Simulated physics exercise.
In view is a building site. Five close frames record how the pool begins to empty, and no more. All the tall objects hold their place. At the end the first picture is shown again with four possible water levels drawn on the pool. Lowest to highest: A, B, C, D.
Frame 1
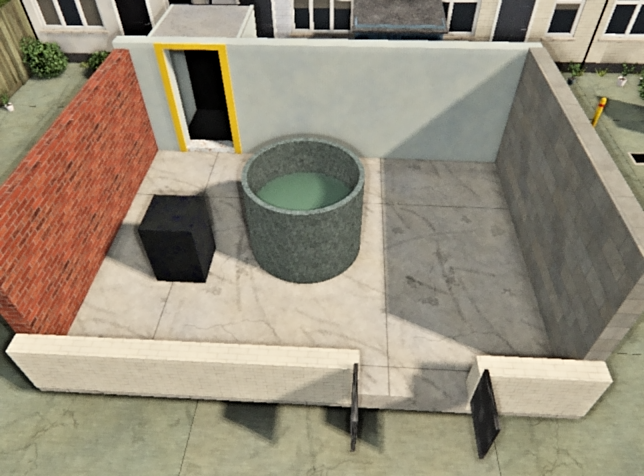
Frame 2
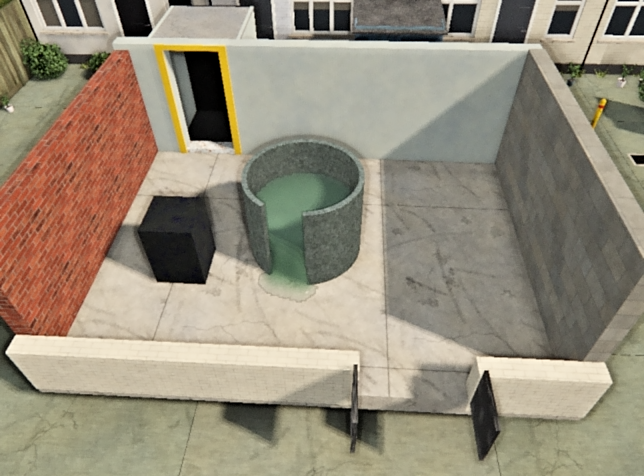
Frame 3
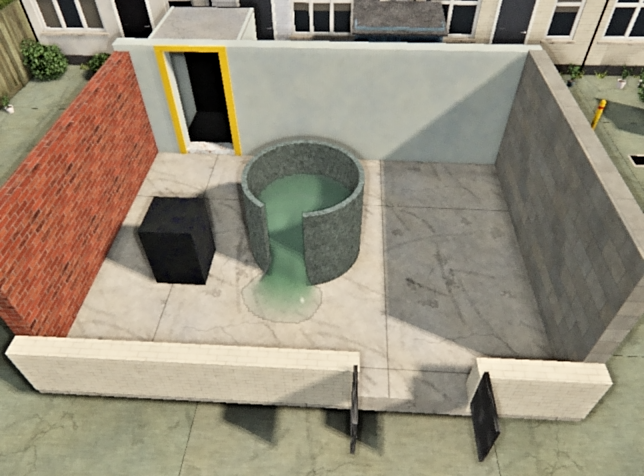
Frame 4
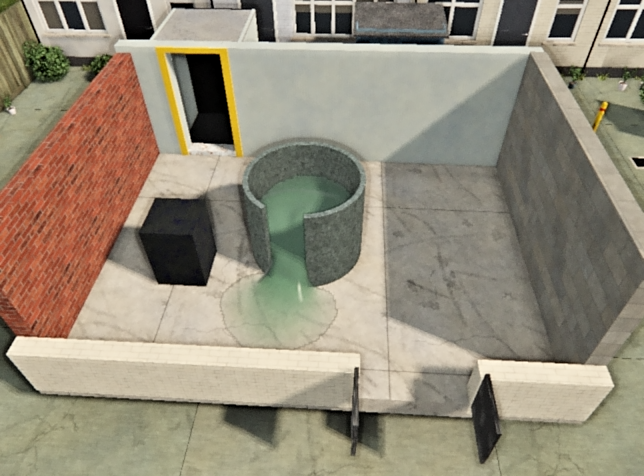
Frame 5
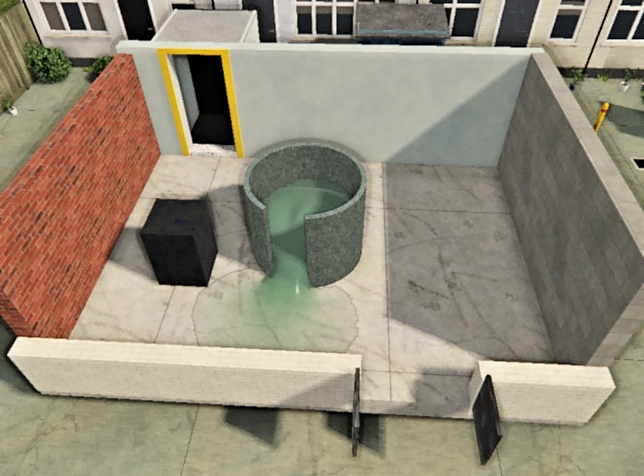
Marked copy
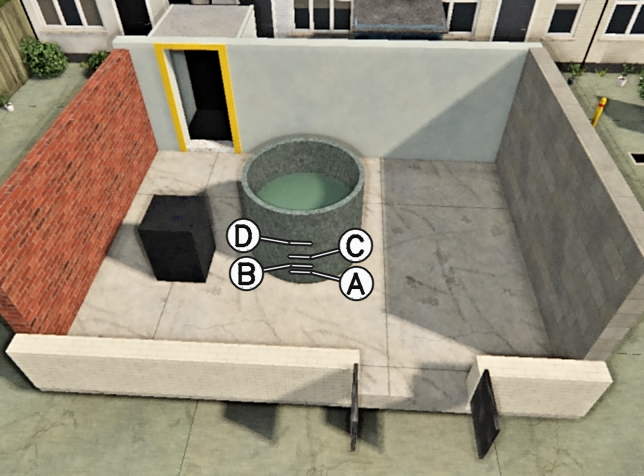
Green water pours from a gap in the round stone pool and spreads across the floor.
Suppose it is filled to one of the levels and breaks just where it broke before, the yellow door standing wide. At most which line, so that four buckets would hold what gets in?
D is the one.
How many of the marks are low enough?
All of them.
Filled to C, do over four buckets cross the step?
No, not at all.
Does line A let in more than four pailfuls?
No, that is safe.
On the marked copy, A at (301, 272); B at (301, 265); C at (300, 256); D at (299, 243); from the bottom up A, B, C, D.
With A, nothing gets over.
With B, nothing gets over.
With C, nothing gets over.
With D, a bucket or two gets in.
